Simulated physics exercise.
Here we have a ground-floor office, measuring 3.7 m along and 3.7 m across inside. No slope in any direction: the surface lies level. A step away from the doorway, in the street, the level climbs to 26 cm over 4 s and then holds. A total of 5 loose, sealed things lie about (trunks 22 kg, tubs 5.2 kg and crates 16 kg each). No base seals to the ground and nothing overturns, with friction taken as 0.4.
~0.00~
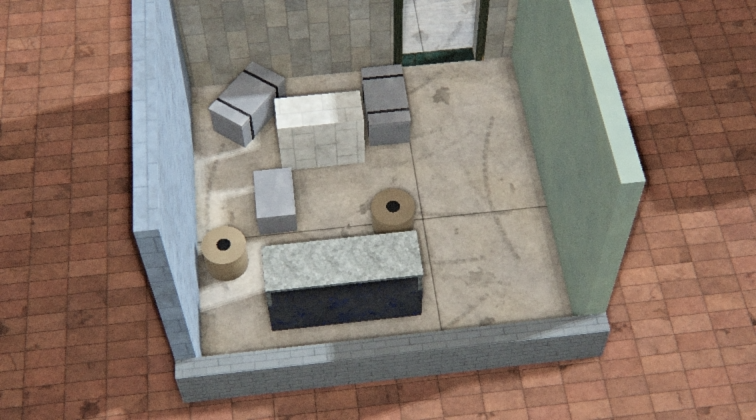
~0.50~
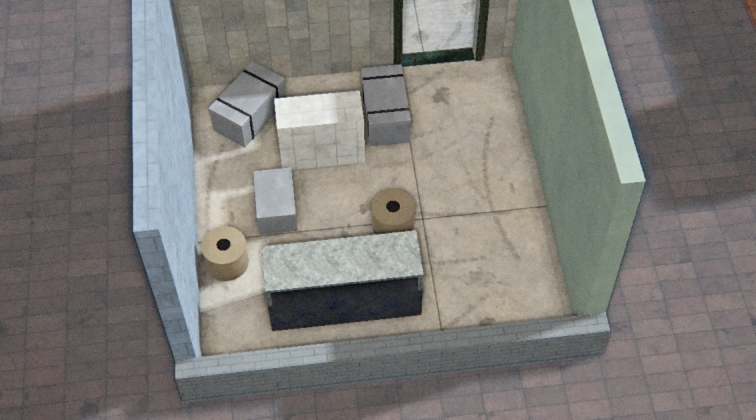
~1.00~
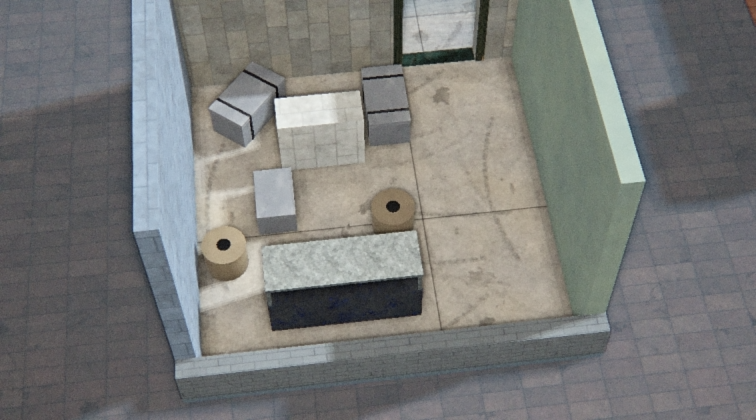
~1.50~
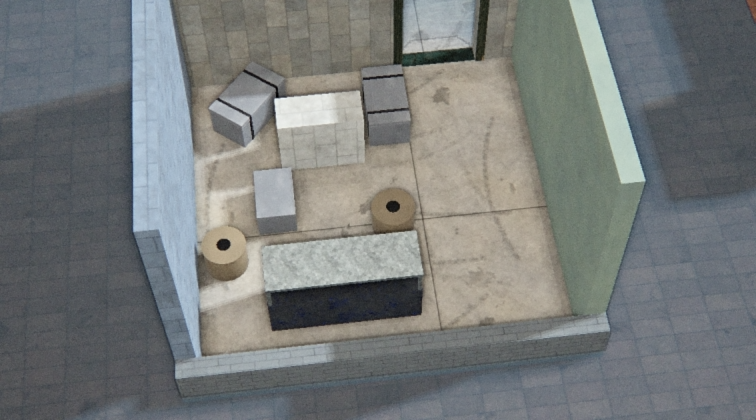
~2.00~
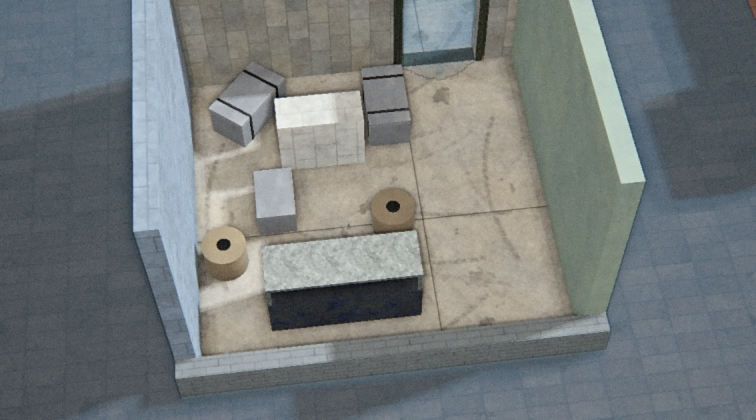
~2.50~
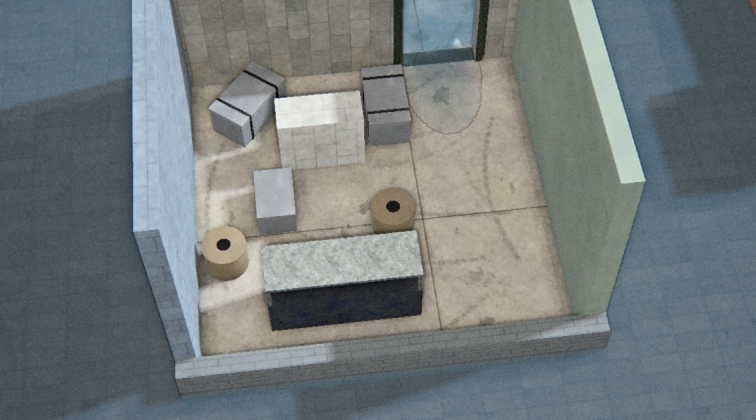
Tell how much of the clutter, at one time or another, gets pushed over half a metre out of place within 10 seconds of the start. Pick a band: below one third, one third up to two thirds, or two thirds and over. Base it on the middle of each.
The share is one third up to two thirds.
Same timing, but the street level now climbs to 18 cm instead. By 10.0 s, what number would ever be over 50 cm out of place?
Count under that change: 1.
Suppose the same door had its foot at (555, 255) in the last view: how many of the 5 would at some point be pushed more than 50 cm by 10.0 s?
Then it comes to 4 of them.
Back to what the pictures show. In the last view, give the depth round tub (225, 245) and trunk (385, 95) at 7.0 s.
Roughly 2 and 4 cm.
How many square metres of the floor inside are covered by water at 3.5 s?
At that time the wet patch spans about 3.0 m2.
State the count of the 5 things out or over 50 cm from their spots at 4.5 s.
Result: 0.
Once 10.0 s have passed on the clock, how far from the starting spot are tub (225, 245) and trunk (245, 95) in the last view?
The first is 150 cm from its start, the second 5 cm.
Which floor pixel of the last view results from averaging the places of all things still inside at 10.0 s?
Centred roughly on (270, 158).
After 3.5 s 0 of 5 are over 50 cm from their spots; 0 afloat.
After 4.5 s 0 of 5 are over 50 cm from their spots; 0 afloat.
After 7.0 s 1 of 5 are over 50 cm from their spots; 1 afloat.
After 10.0 s 2 of 5 are over 50 cm from their spots, and 2 have been at some point; 3 afloat.
